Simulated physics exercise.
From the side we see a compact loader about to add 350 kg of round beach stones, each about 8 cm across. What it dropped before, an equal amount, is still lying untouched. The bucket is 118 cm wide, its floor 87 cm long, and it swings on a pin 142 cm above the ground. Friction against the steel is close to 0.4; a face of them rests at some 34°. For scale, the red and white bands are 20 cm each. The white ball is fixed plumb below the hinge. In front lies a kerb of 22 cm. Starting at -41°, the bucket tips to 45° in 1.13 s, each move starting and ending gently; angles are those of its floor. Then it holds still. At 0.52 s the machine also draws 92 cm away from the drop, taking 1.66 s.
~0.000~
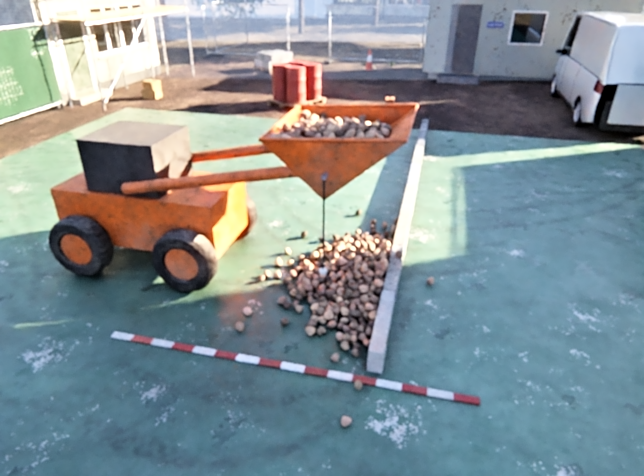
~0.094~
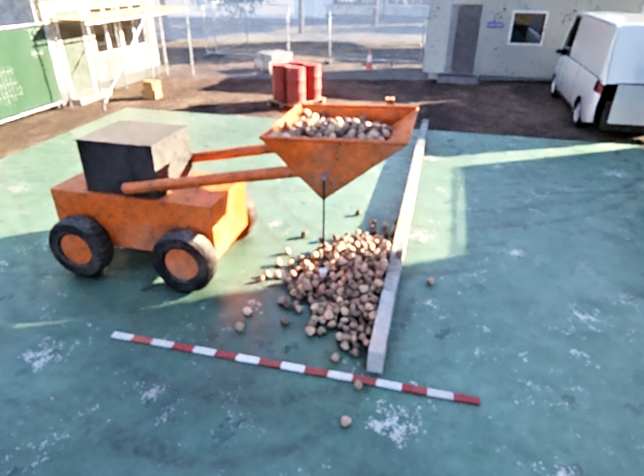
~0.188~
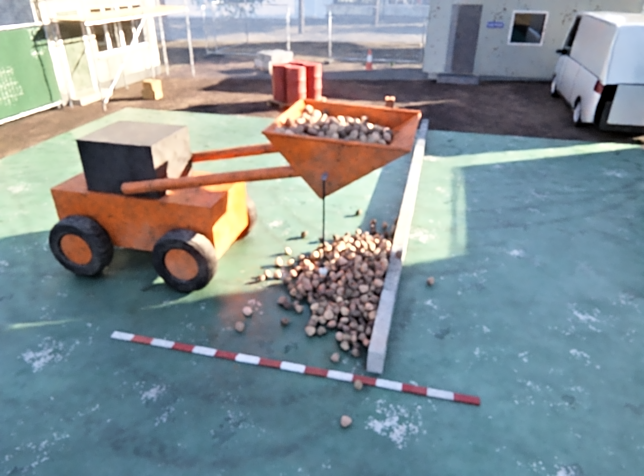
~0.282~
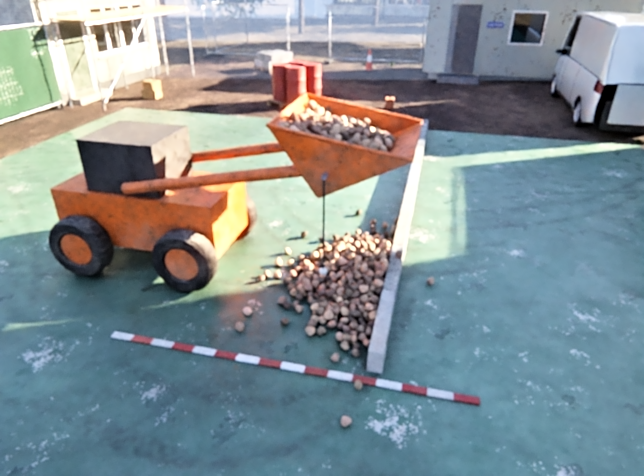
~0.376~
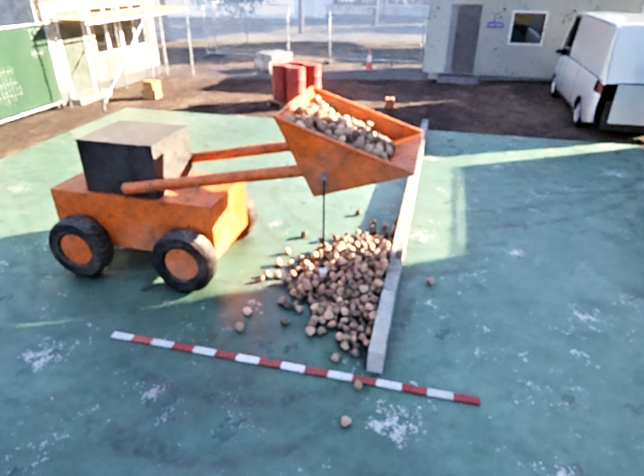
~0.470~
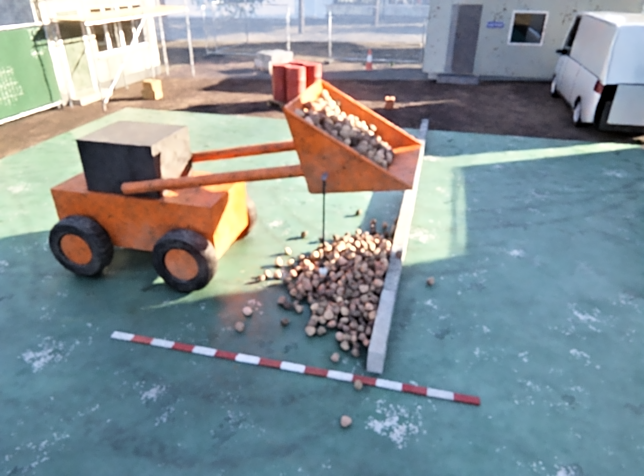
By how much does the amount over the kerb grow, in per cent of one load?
Roughly 26 per cent of a load more.
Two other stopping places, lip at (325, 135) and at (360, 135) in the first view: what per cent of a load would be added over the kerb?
About 0 and 5 per cent.
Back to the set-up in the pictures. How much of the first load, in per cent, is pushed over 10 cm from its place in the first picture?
Roughly 25 per cent of them.
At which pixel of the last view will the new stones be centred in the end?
Around (371, 272).
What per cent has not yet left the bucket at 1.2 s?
It holds some 20 per cent.
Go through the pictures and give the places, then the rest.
In the first frame, the bucket is at -41°, its lip at (407, 141); the top of the load is at (349, 125). The earlier load is highest near (376, 265), 25 cm above ground level, 100 % on this side of the kerb.
In the second frame, the bucket is at -39°, its lip at (408, 143); the top of the load is at (334, 123); the stones move at 0.1 m/s on average.
In the third frame, the bucket is at -35°, its lip at (410, 150); the top of the load is at (313, 118); the stones move at 0.2 m/s on average.
In the fourth frame, the bucket is at -28°, its lip at (413, 161); the top of the load is at (312, 113); the stones move at 0.3 m/s on average.
In the fifth frame, the bucket is at -19°, its lip at (414, 174); the top of the load is at (316, 108); the stones move at 0.4 m/s on average.
In the sixth frame, the bucket is at -9°, its lip at (413, 189); the top of the load is at (322, 103); the stones move at 0.4 m/s on average.
After 0.9 s the floor is at 32°; in per cent of one load, 98 in the bucket, 101 on this side of the kerb; the foremost stones are at (395, 236).
After 1.2 s the floor is at 45°; in per cent of one load, 22 in the bucket, 170 on this side of the kerb, 8 over the kerb; the foremost stones are at (423, 282).
After 2.6 s the floor is at 45°; in per cent of one load, 0 in the bucket, 174 on this side of the kerb, 26 over the kerb; the foremost stones are at (543, 325).
After 5.3 s the floor is at 45°; in per cent of one load, 0 in the bucket, 174 on this side of the kerb, 26 over the kerb; the foremost stones are at (543, 325). Net gain over the kerb, 26.
